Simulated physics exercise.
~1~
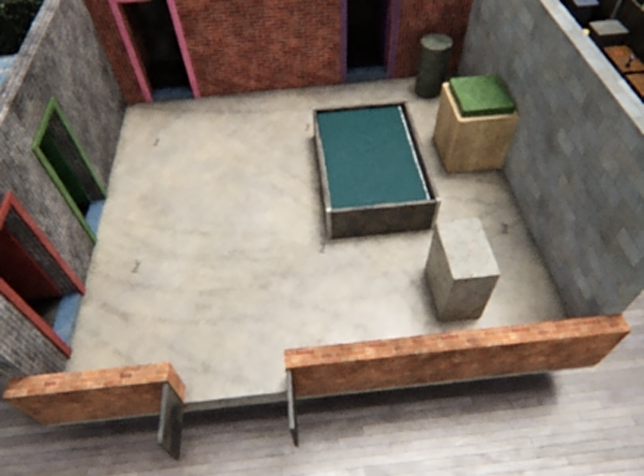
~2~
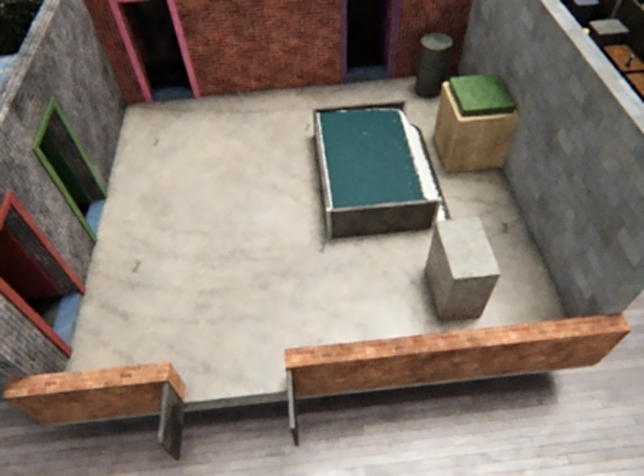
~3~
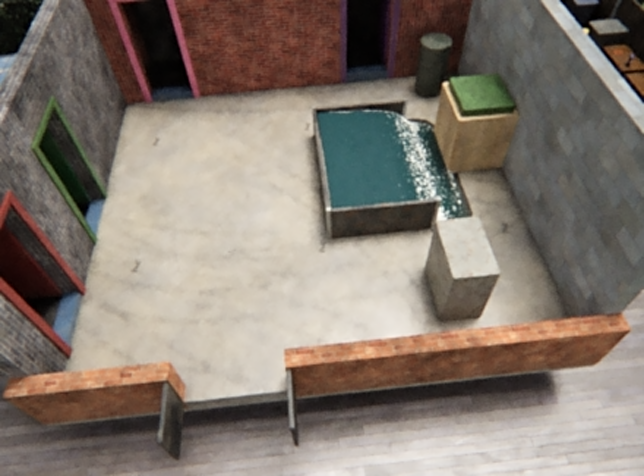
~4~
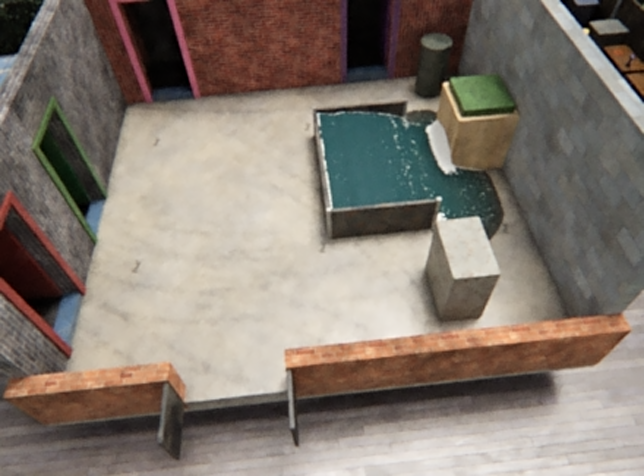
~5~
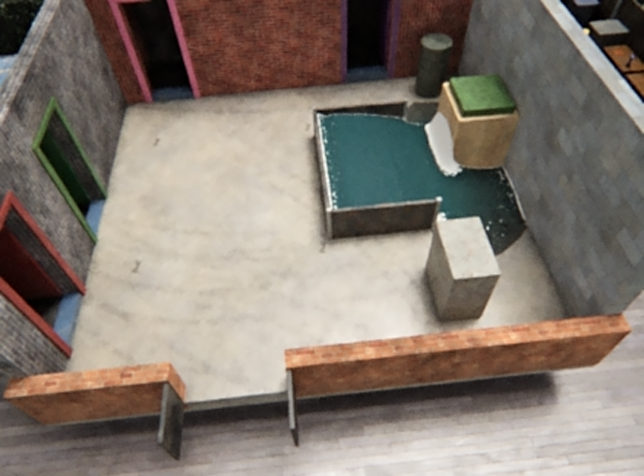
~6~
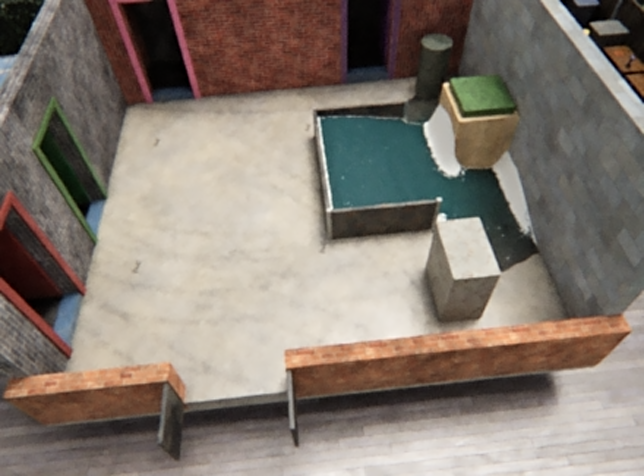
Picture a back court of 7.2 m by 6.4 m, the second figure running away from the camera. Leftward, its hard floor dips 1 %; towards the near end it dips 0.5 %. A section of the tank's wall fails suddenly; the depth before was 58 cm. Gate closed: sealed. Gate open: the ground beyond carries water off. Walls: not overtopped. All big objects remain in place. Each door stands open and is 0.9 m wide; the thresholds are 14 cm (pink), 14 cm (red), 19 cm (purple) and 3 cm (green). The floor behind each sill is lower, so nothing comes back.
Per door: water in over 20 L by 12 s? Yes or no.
Pink door no, red door no, purple door no, green door yes.
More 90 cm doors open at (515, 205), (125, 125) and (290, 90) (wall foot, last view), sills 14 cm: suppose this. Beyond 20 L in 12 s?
The first one exceeds it, the second one doesn't reach it, and the third one doesn't reach it.
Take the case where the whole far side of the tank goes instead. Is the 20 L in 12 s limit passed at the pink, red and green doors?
Pink door doesn't reach it, red door doesn't reach it, green door surpasses it.
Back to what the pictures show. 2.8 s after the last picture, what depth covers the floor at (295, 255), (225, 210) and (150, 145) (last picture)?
First 0 cm, then 0 cm, then 0 cm.
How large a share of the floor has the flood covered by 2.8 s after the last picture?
Close to 45 in a hundred parts are wet.
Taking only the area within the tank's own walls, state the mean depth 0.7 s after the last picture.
Some 28 cm on average.
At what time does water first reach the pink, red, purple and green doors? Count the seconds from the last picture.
The front reaches pink at 3.6 s, red at 4.0 s, purple at 1.0 s, green at 5.0 s.
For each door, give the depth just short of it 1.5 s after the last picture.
Depths: Pink door 0 cm, red door 0 cm, purple door 12 cm, green door 0 cm.
Then, 0.7 s after the last picture water covers 15 % of the floor and is deepest (40 cm) near (509, 198); pink door not reached, red door not reached, purple door not reached, green door not reached.
Then, 1.5 s after the last picture water covers 20 % of the floor and is deepest (42 cm) near (573, 342); pink door not reached, red door not reached, purple door 12 cm at the sill, 0 L in, green door not reached.
Then, 2.8 s after the last picture water covers 45 % of the floor and is deepest (29 cm) near (561, 343); pink door not reached, red door not reached, purple door 9 cm at the sill, 0 L in, green door not reached.
Then, 6.3 s after the last picture water covers 90 % of the floor and is deepest (15 cm) near (573, 342); pink door 2 cm at the sill, 0 L in, red door 8 cm at the sill, 0 L in, purple door 8 cm at the sill, 0 L in, green door 4 cm at the sill, 0 L in.
Then, 11.3 s after the last picture water covers 90 % of the floor and is deepest (12 cm) near (60, 399); pink door 6 cm at the sill, 0 L in, red door 10 cm at the sill, 0 L in, purple door 5 cm at the sill, 0 L in, green door 8 cm at the sill, 54 L in.
